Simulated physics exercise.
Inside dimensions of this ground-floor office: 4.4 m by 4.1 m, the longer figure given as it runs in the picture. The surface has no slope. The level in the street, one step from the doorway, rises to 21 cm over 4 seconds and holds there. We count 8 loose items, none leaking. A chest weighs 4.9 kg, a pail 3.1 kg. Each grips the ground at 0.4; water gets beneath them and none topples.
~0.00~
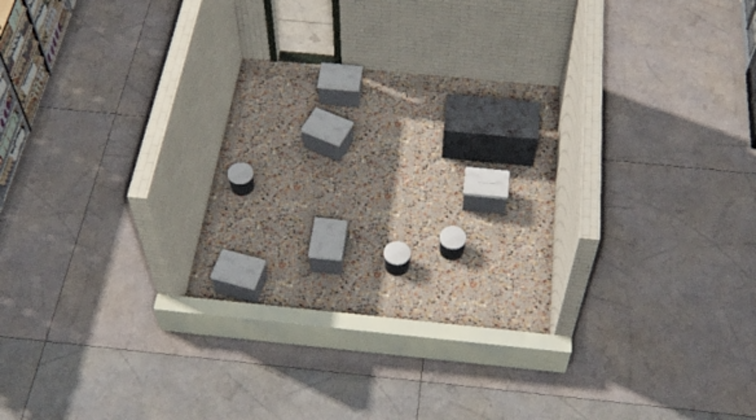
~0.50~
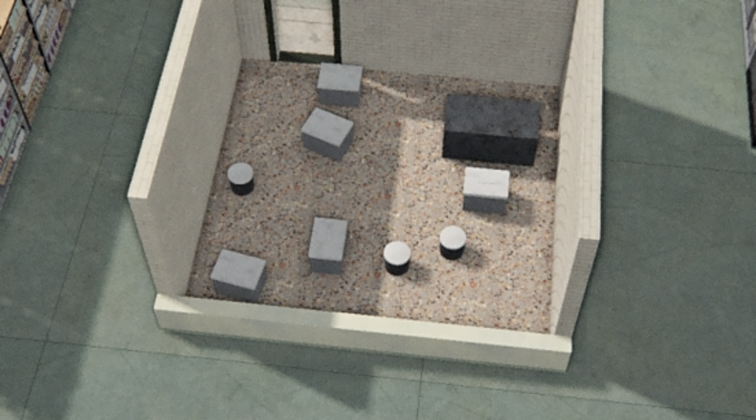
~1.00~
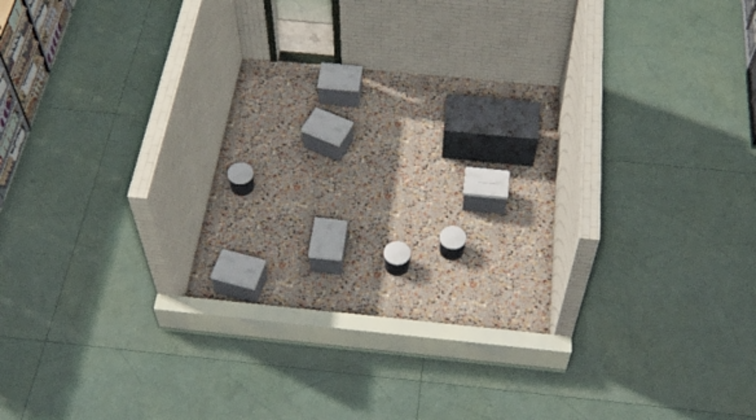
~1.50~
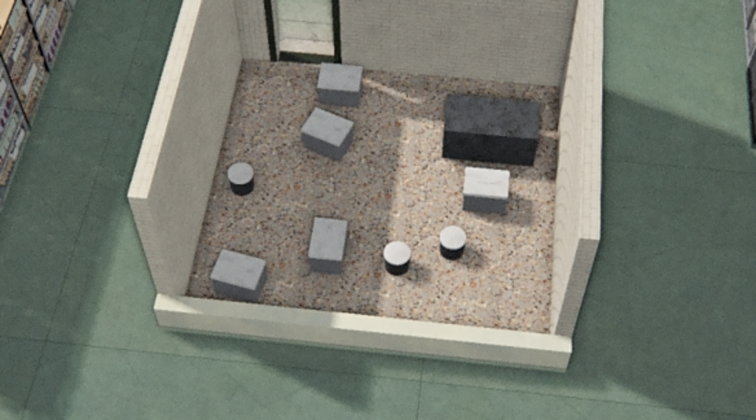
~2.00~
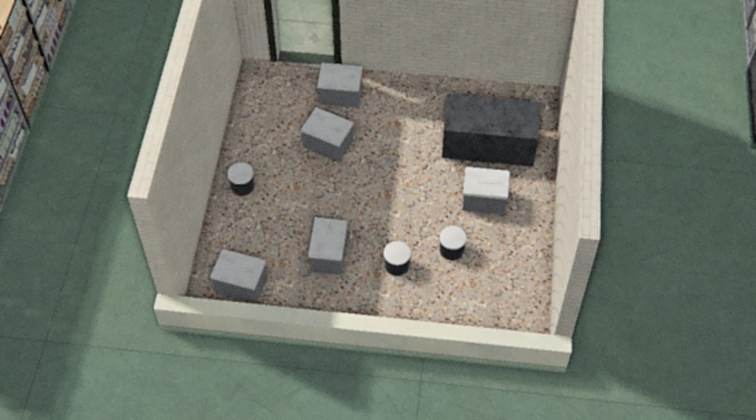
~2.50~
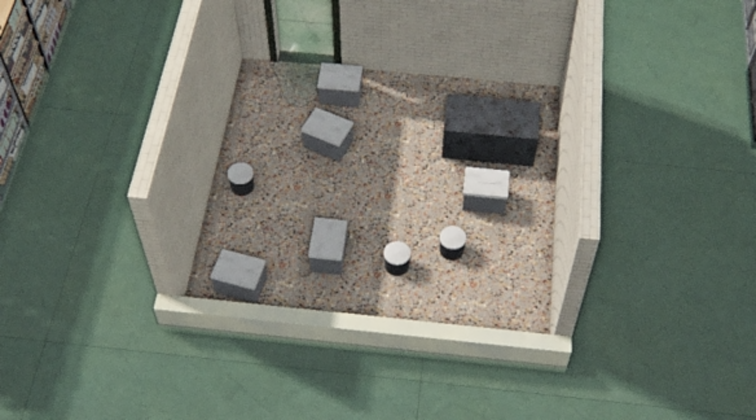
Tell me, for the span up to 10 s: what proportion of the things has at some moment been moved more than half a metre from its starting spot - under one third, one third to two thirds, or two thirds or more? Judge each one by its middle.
It's going to be most of them, two thirds or beyond.
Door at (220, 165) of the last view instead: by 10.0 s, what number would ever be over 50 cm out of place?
6.
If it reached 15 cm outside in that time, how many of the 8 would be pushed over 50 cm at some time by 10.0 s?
The count would be 4.
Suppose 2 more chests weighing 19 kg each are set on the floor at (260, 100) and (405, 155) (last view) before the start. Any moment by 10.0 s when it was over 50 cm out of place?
One by one: Above; below.
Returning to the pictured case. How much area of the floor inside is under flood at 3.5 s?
Somewhere about 2.5 m2, give or take.
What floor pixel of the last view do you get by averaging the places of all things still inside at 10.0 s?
Around (442, 253).
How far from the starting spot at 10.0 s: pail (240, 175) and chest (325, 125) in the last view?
First 120 cm, then 300 cm.
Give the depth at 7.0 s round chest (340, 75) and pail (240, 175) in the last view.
I'd put it at 2 cm and 12 cm respectively.
After 3.5 s 0 of 8 are over 50 cm from their spots; 0 afloat.
After 4.5 s 1 of 8 are over 50 cm from their spots; 0 afloat.
After 7.0 s 4 of 8 are over 50 cm from their spots; 4 afloat.
After 10.0 s 6 of 8 are over 50 cm from their spots, and 6 have been at some point; 6 afloat.
